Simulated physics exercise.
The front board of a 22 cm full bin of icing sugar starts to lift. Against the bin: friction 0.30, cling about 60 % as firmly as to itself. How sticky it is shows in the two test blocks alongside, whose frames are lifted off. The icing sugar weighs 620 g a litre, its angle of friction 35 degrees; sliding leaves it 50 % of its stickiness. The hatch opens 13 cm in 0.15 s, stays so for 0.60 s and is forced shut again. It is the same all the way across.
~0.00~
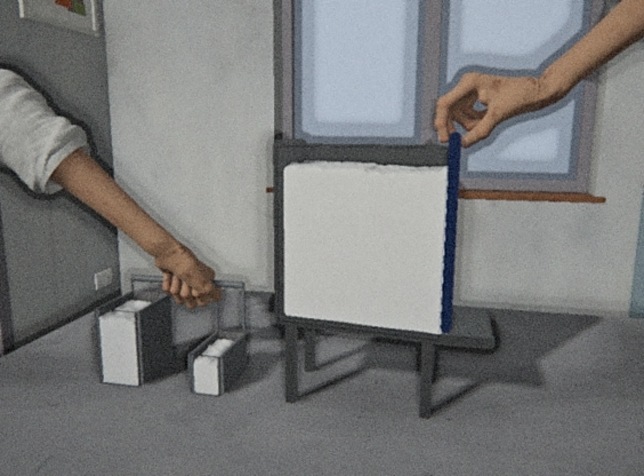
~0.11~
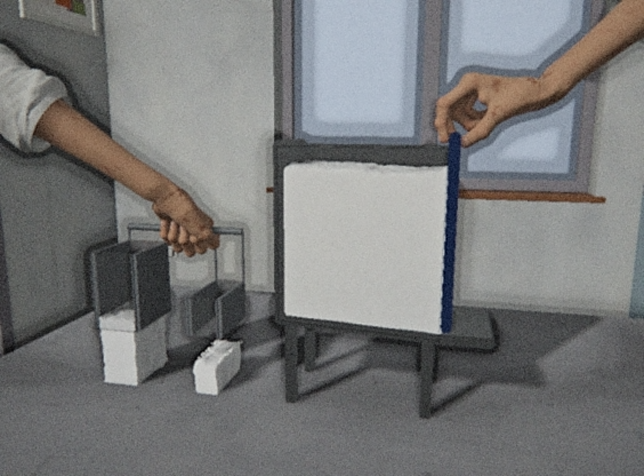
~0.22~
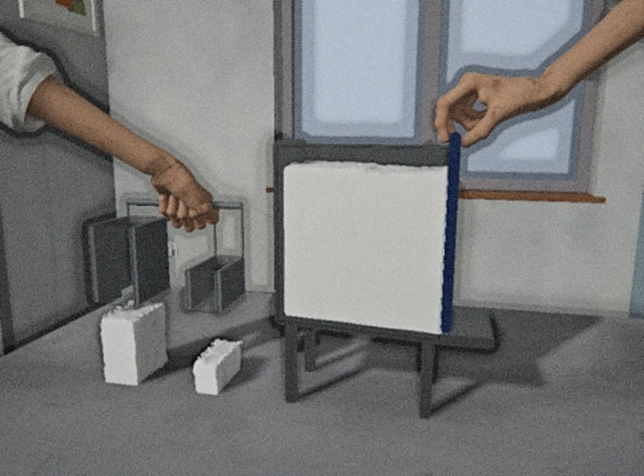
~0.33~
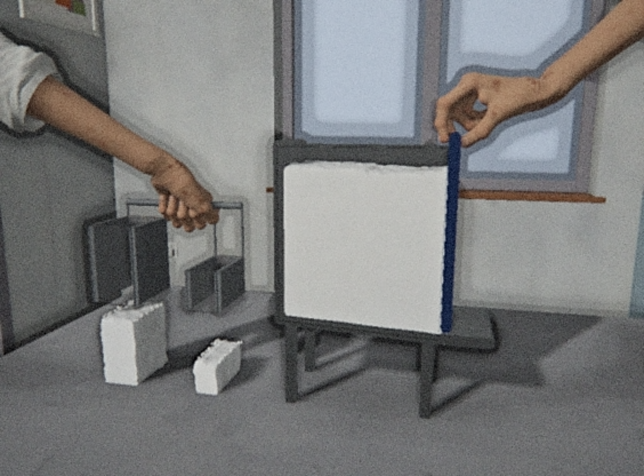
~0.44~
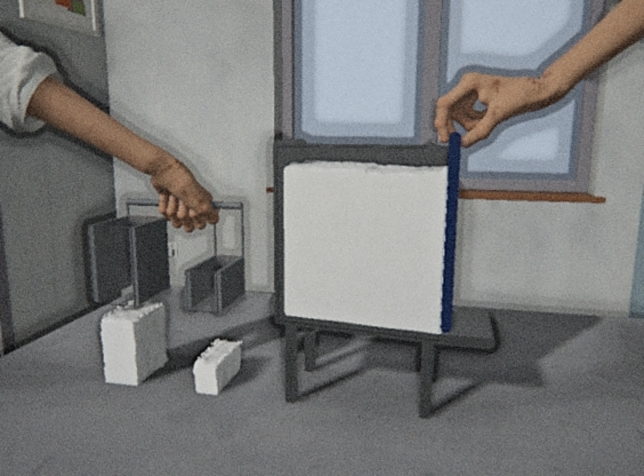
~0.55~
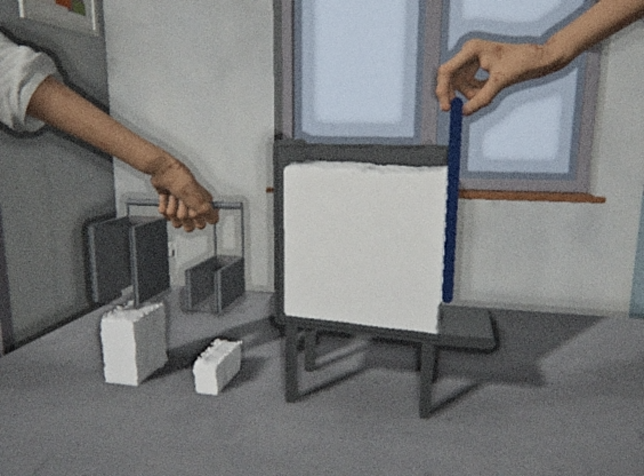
In a grey room with a window, a hand on the left lifts joined open casings off two white blocks, which stay standing on the floor. The raised casings then stay still, and a hand on the right draws a thin blue strip slightly upward along the side of a large white-filled bin.
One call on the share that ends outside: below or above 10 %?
Expect below 10 %.
After 0.74 s, the hatch is 13 cm open and 0 % is out.
After 0.96 s, the hatch is 13 cm open and 0 % is out.
After 1.19 s, the hatch is 13 cm open and 0 % is out.
After 1.41 s, the hatch is 3.1 cm open and 0 % is out.
After 1.66 s, the hatch is shut and 1 % is out.
